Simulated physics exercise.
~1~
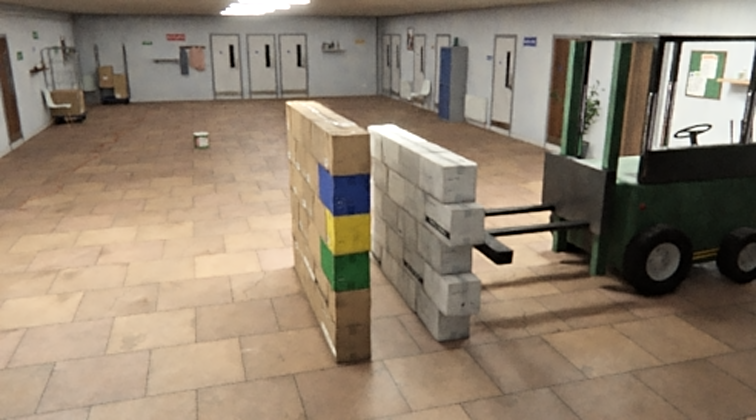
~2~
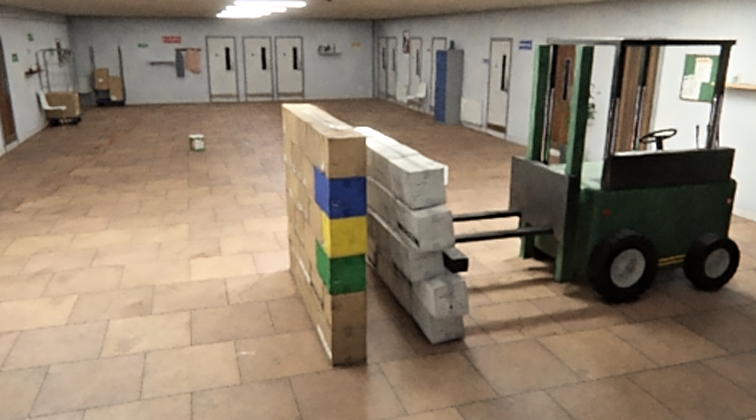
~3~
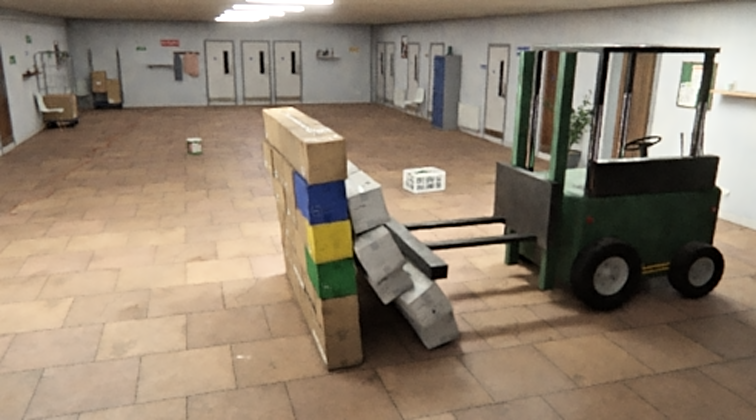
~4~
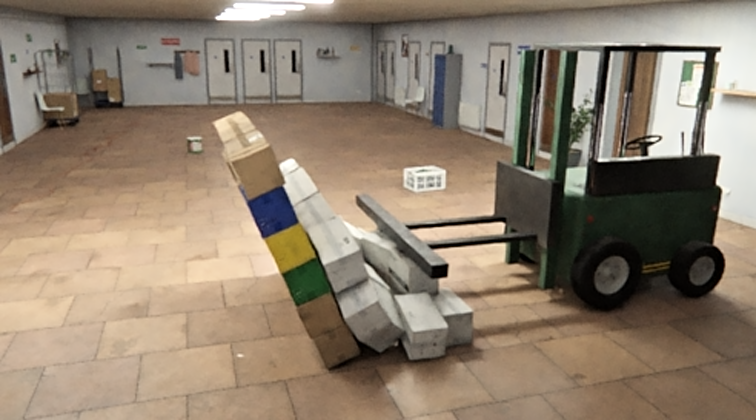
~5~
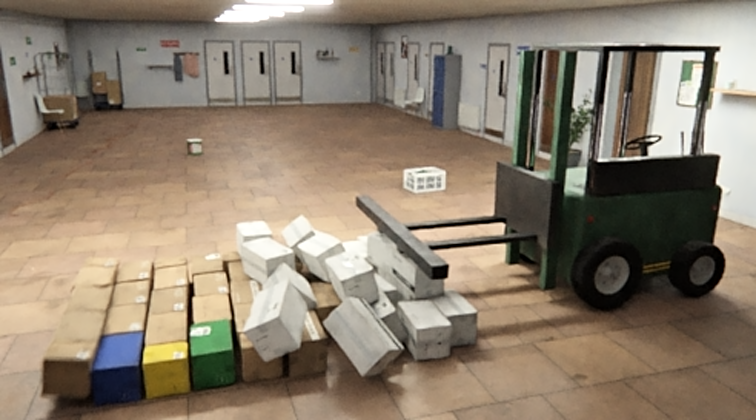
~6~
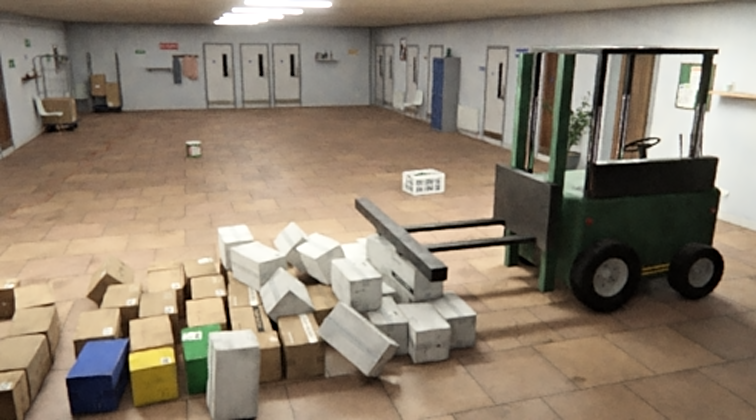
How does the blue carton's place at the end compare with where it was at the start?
At the start the blue carton is set high in the upright brown wall, above the yellow and green ones. By the end it lies on the floor well to the left, near the front of the fallen cartons.
